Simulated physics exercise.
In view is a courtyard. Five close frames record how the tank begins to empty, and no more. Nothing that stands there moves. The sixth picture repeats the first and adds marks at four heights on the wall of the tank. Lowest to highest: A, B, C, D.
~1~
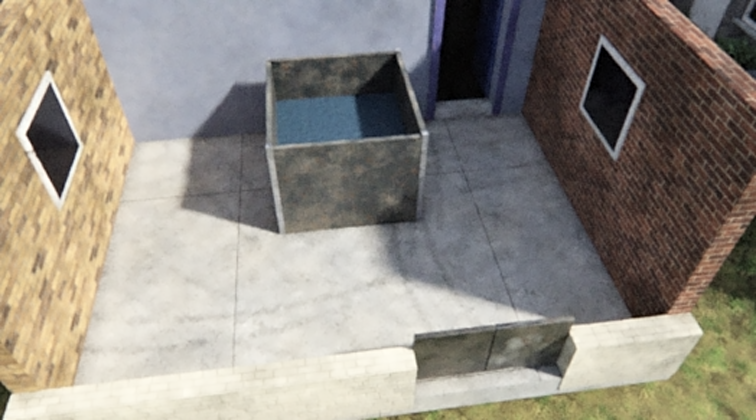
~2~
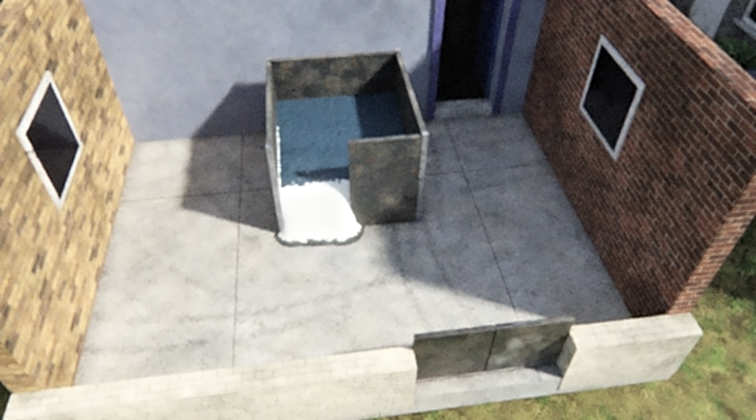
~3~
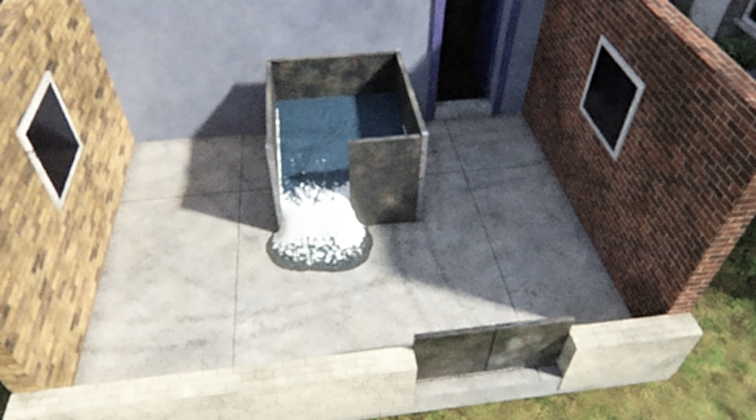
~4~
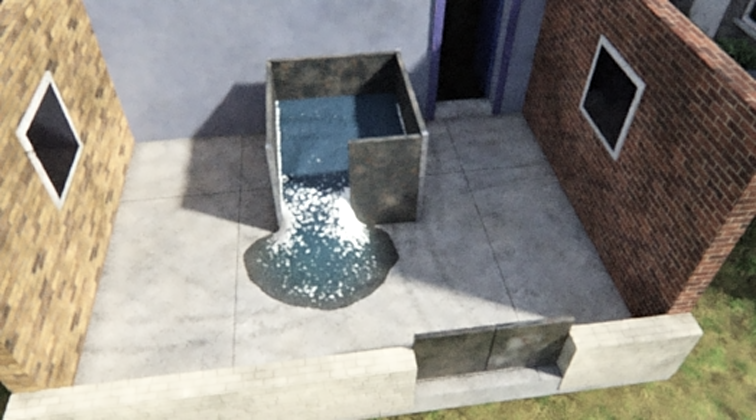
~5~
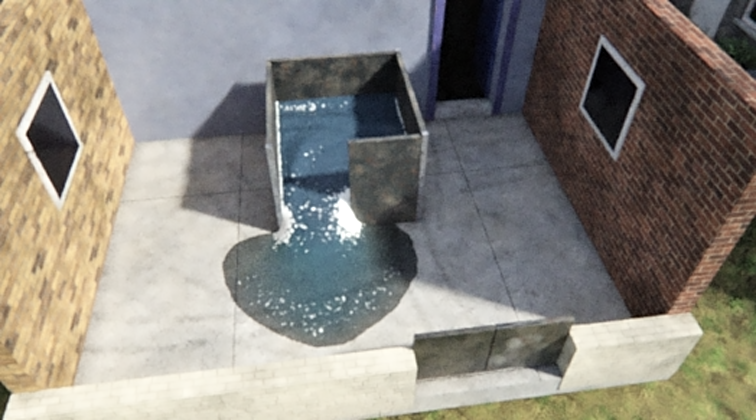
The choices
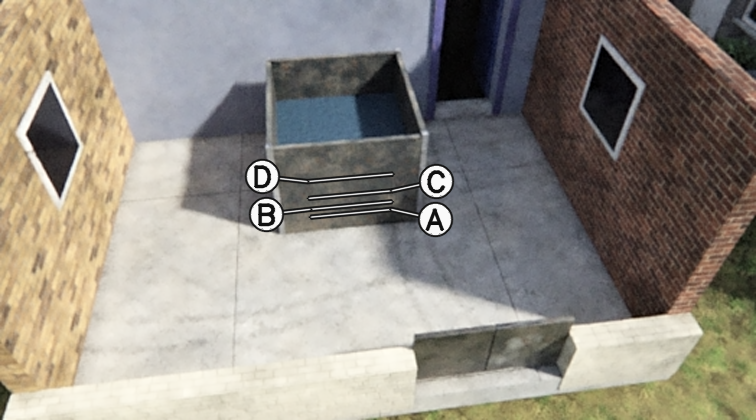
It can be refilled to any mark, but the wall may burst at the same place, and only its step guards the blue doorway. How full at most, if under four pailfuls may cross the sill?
D is the one.
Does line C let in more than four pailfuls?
No, that is safe.
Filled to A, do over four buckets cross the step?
No.
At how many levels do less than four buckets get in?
All four.
On the marked copy, A at (351, 213); B at (351, 205); C at (350, 194); D at (350, 177); from the bottom up A, B, C, D.
If A is chosen, nothing gets over.
If B is chosen, nothing gets over.
If C is chosen, nothing gets over.
If D is chosen, a splash gets over, under a bucket.
